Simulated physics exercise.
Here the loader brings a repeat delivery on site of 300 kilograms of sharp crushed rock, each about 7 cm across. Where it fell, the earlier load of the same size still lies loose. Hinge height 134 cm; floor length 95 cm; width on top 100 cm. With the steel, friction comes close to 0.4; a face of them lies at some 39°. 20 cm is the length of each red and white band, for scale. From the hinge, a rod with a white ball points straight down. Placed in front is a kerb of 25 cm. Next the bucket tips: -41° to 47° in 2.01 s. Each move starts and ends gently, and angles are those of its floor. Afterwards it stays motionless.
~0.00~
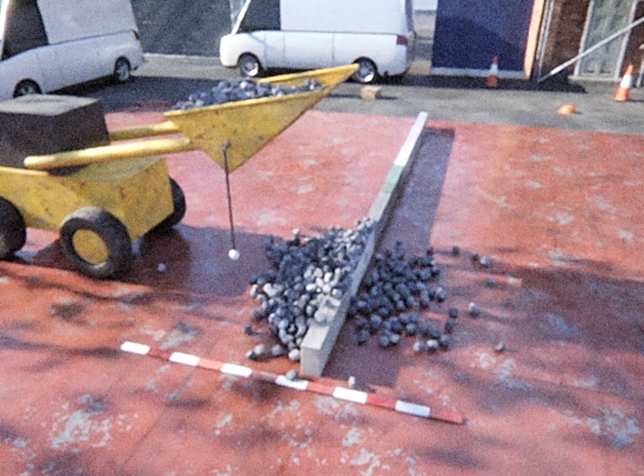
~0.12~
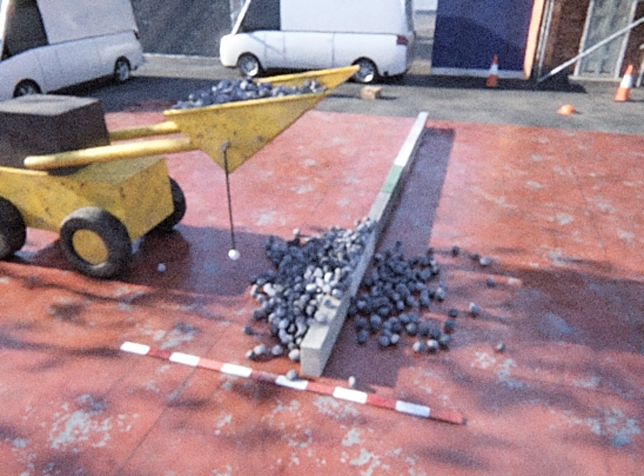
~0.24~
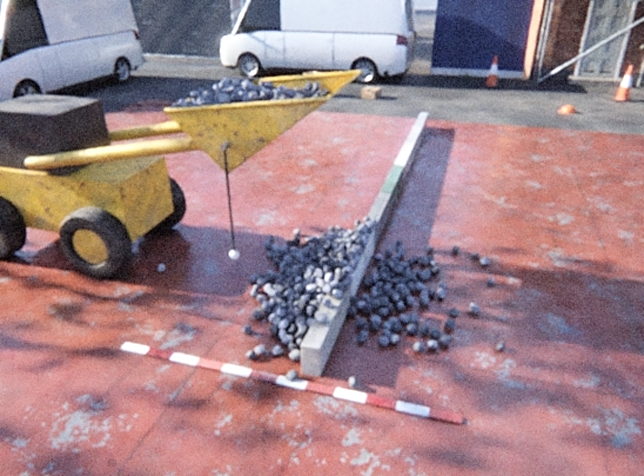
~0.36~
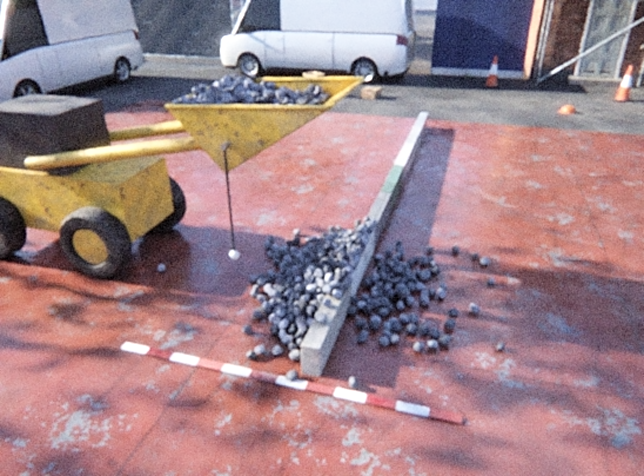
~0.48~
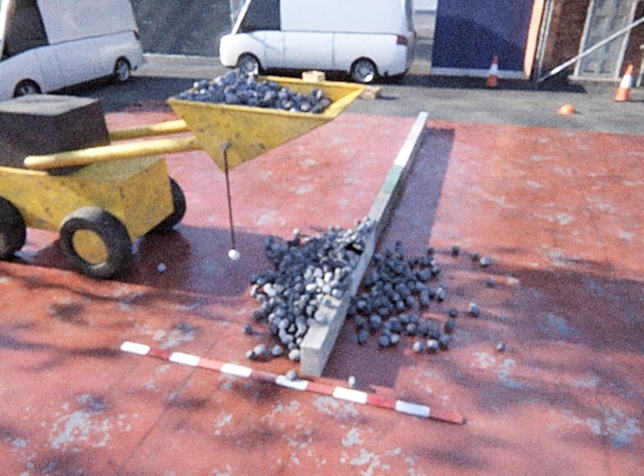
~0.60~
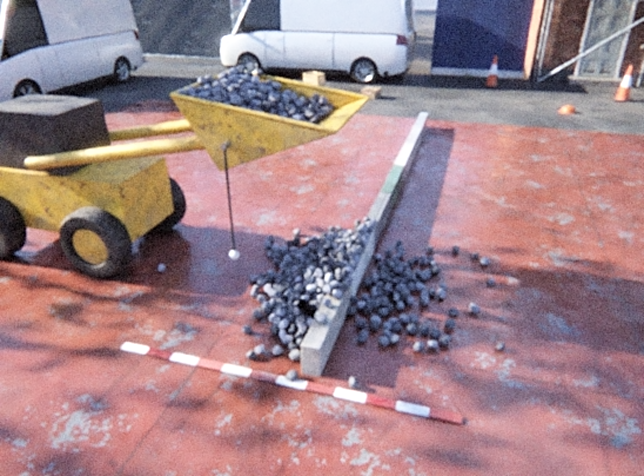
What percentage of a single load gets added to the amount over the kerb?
47 %.
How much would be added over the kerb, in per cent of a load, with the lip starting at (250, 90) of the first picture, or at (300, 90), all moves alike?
First place about 0 %, second about 15 %.
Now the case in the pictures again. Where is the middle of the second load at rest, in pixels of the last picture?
Roughly pixel (341, 273) in the last view.
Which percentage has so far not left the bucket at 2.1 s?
Close to 25 per cent of the load.
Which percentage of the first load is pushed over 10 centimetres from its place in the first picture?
Some 5 percent, give or take.
After 1.5 s the floor is at 33°; in per cent of one load, 100 in the bucket, 82 on this side of the kerb, 18 over the kerb; the foremost stones are at (473, 300).
After 2.1 s the floor is at 47°; in per cent of one load, 23 in the bucket, 144 on this side of the kerb, 33 over the kerb; the foremost stones are at (473, 300).
After 2.5 s the floor is at 47°; in per cent of one load, 0 in the bucket, 142 on this side of the kerb, 58 over the kerb; the foremost stones are at (479, 298).
After 5.0 s the floor is at 47°; in per cent of one load, 0 in the bucket, 135 on this side of the kerb, 65 over the kerb; the foremost stones are at (501, 301). Net gain over the kerb, 47.
